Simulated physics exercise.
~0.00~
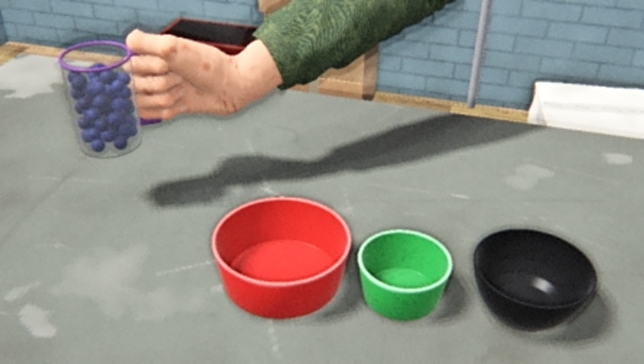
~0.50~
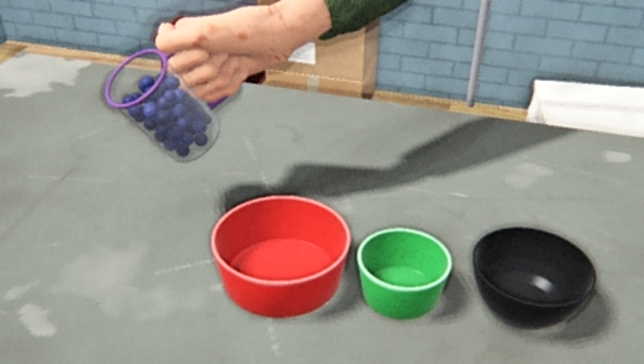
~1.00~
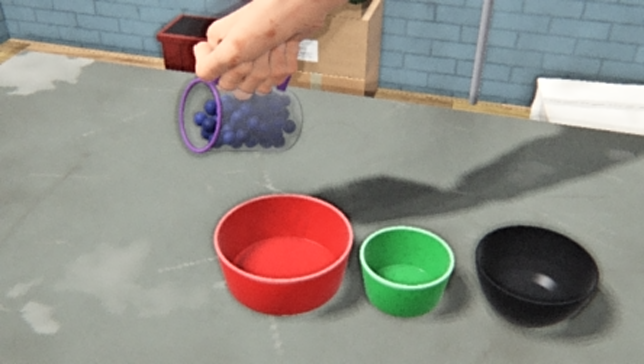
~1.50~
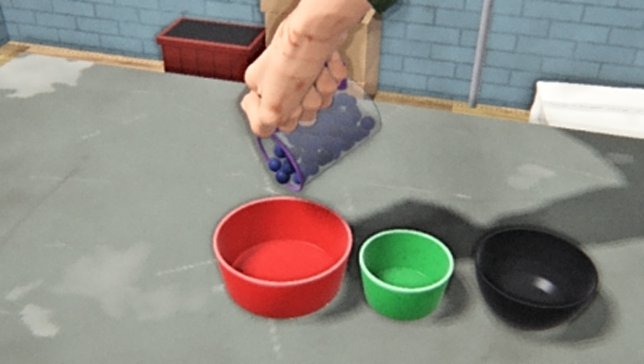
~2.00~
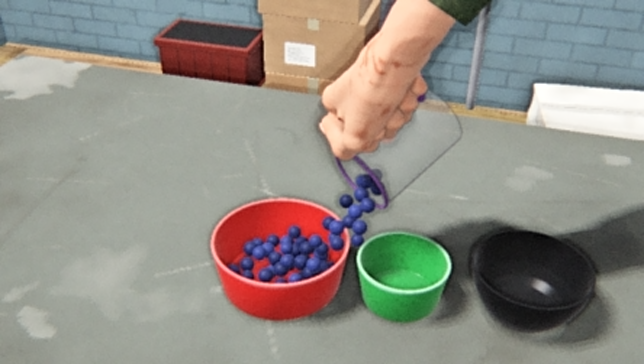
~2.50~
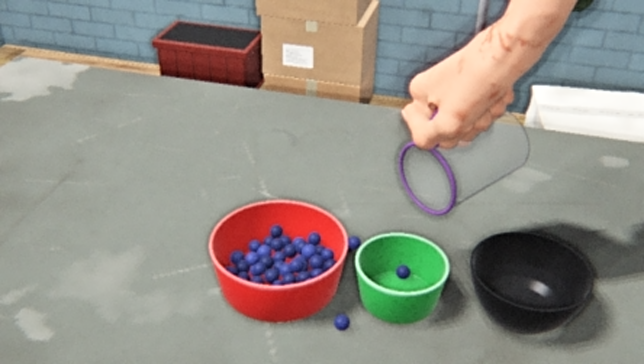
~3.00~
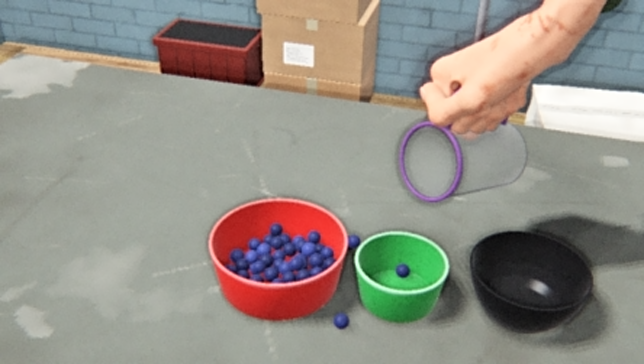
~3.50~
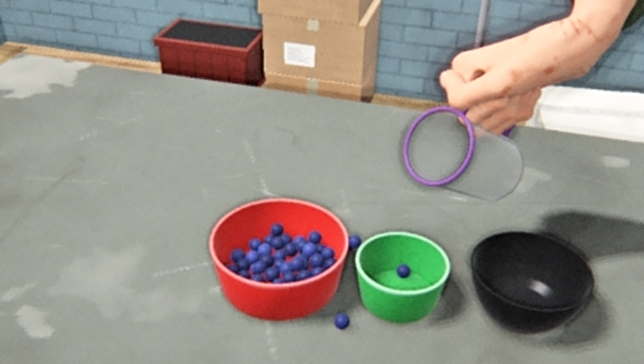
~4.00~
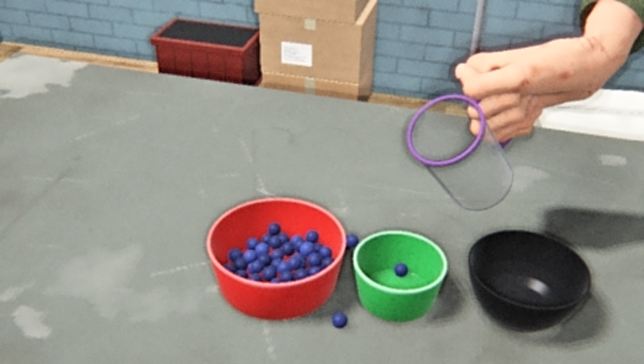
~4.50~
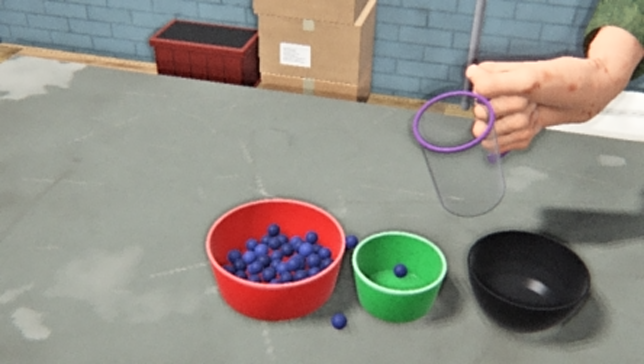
A worker's hand holds a clear, purple-rimmed cup of blueberries above a gray table, seen from slightly above by a gently swaying camera, with a blue brick wall behind. A red dish, a smaller green dish and a black bowl stand in a row from left to right. The hand carries the cup rightward, tipping it until its mouth points down to the left. Blueberries pour mostly into the red dish as the cup passes over. The emptied cup then turns back nearly upright on the right, leaving one berry in the green dish, two on the table, and the black bowl empty.
